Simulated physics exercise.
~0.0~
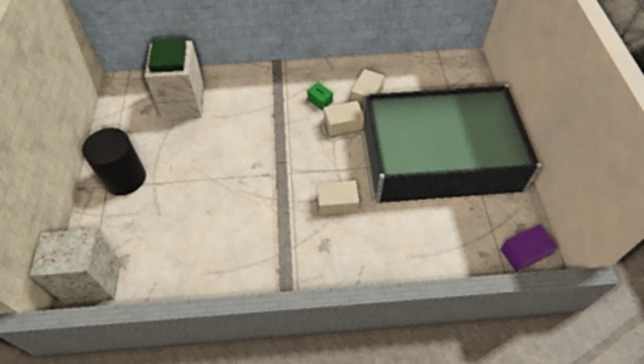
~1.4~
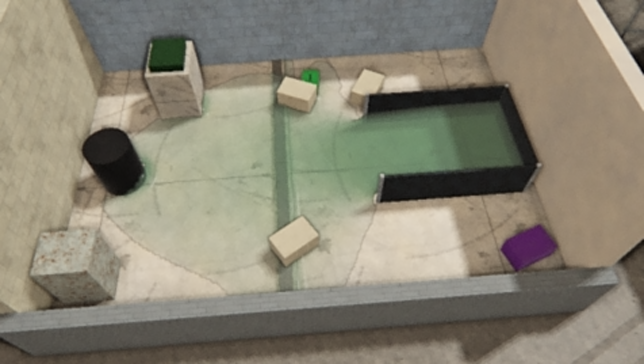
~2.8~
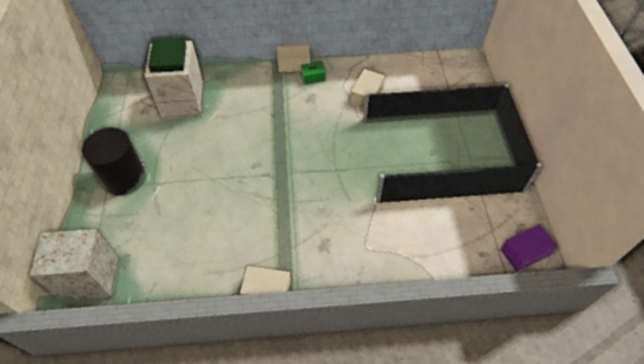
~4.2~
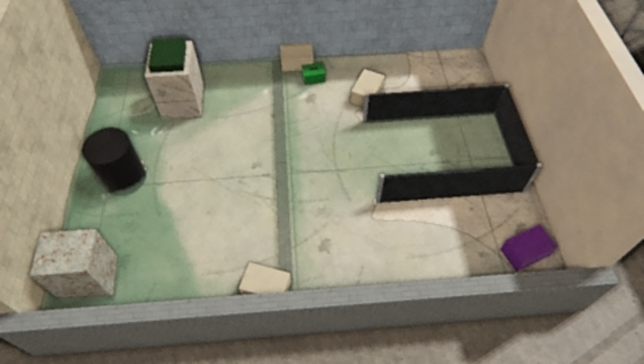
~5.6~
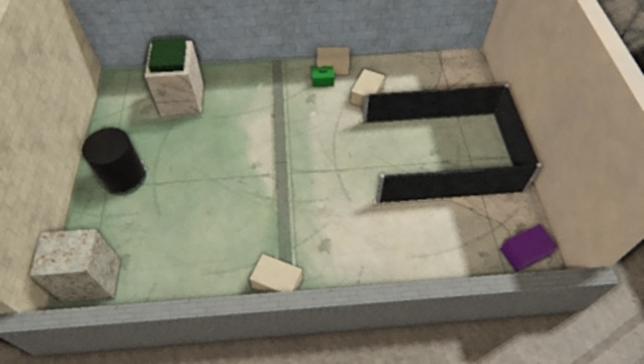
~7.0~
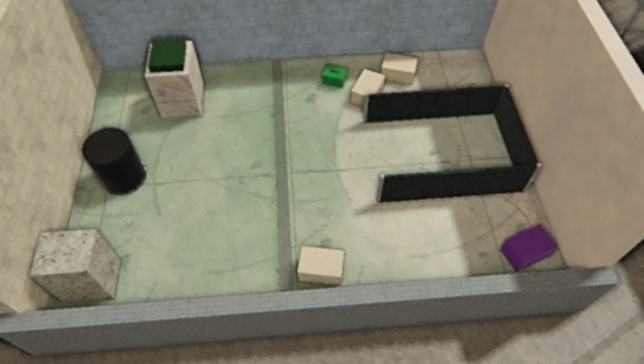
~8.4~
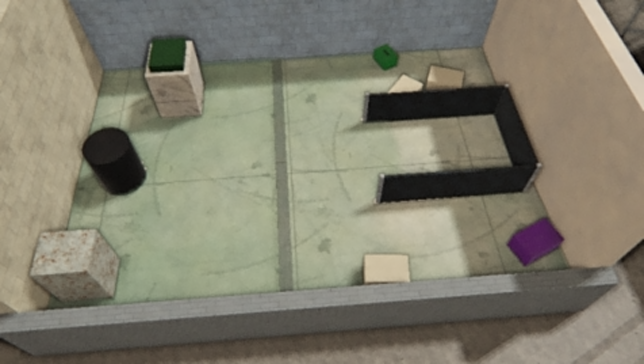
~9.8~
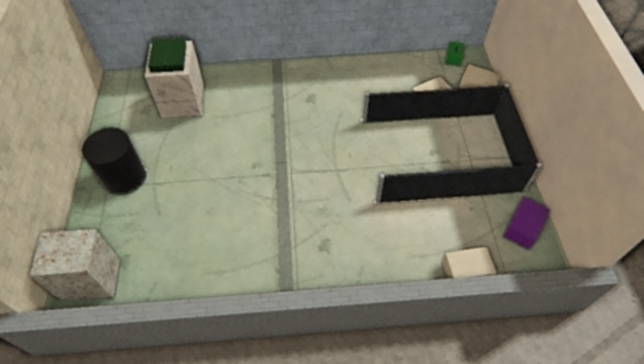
Green water bursts left from a tank, scattering some blocks, then spreads back and carries them right.
